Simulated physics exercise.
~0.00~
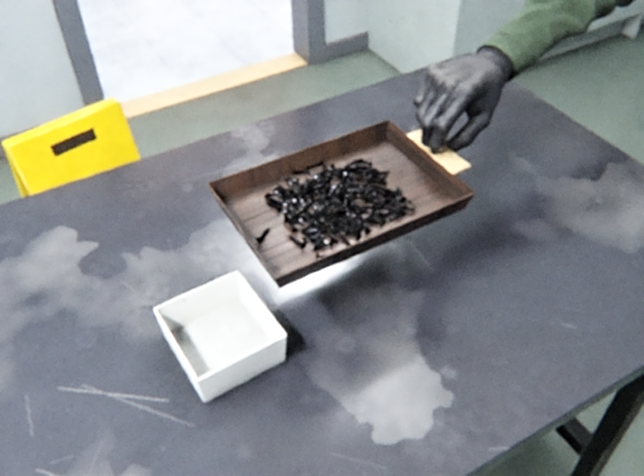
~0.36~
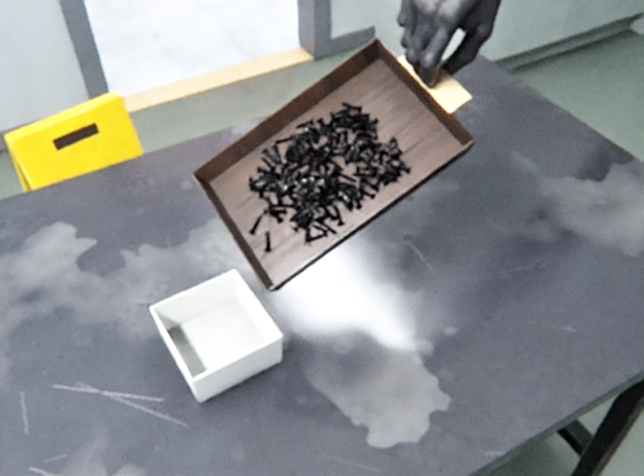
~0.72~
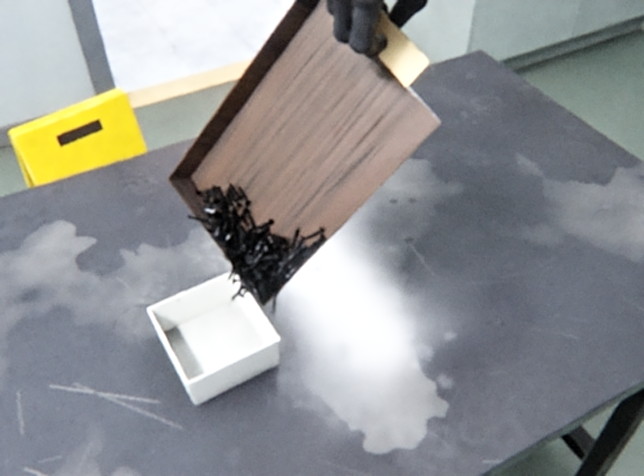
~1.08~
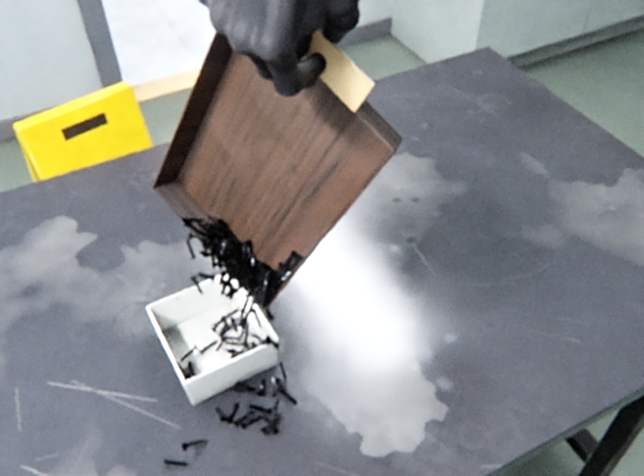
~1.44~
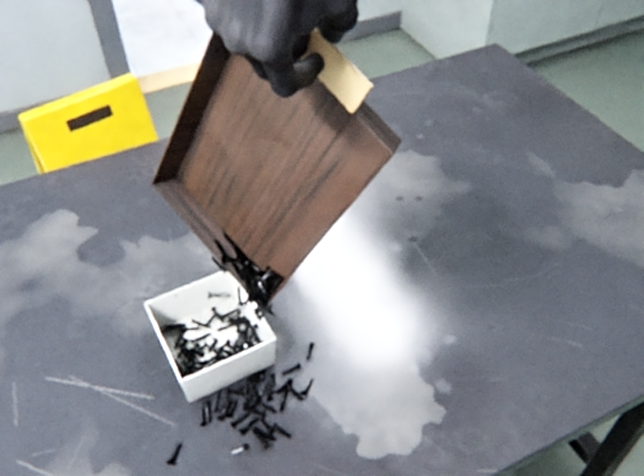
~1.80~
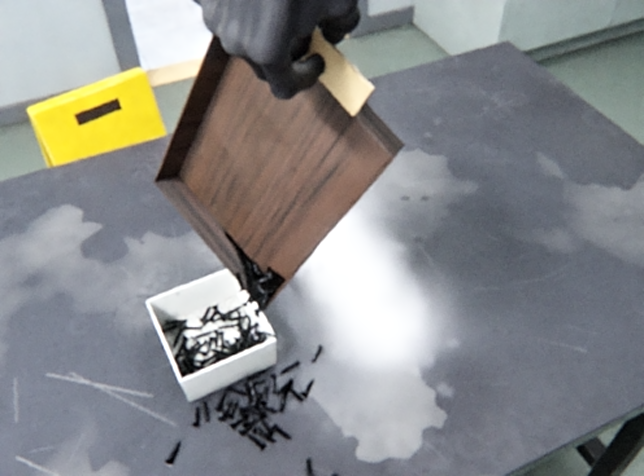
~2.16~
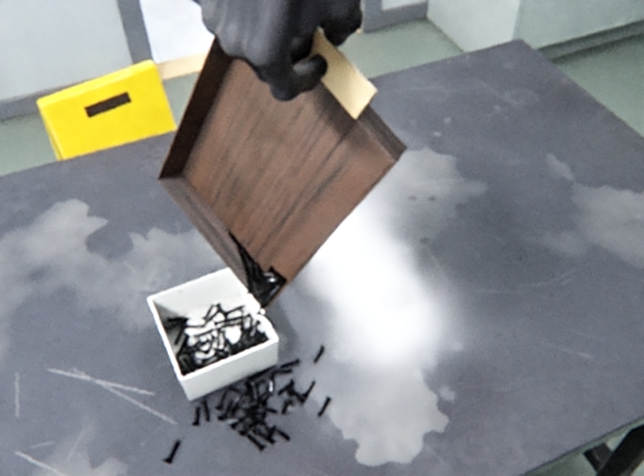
In this clip, a black-gloved hand tilts a brown tray of small black screws steeply over a white square container on a dark table, and the screws slide out, many landing in the container and others scattering beside it, while a few remain in the tray's lower corner.
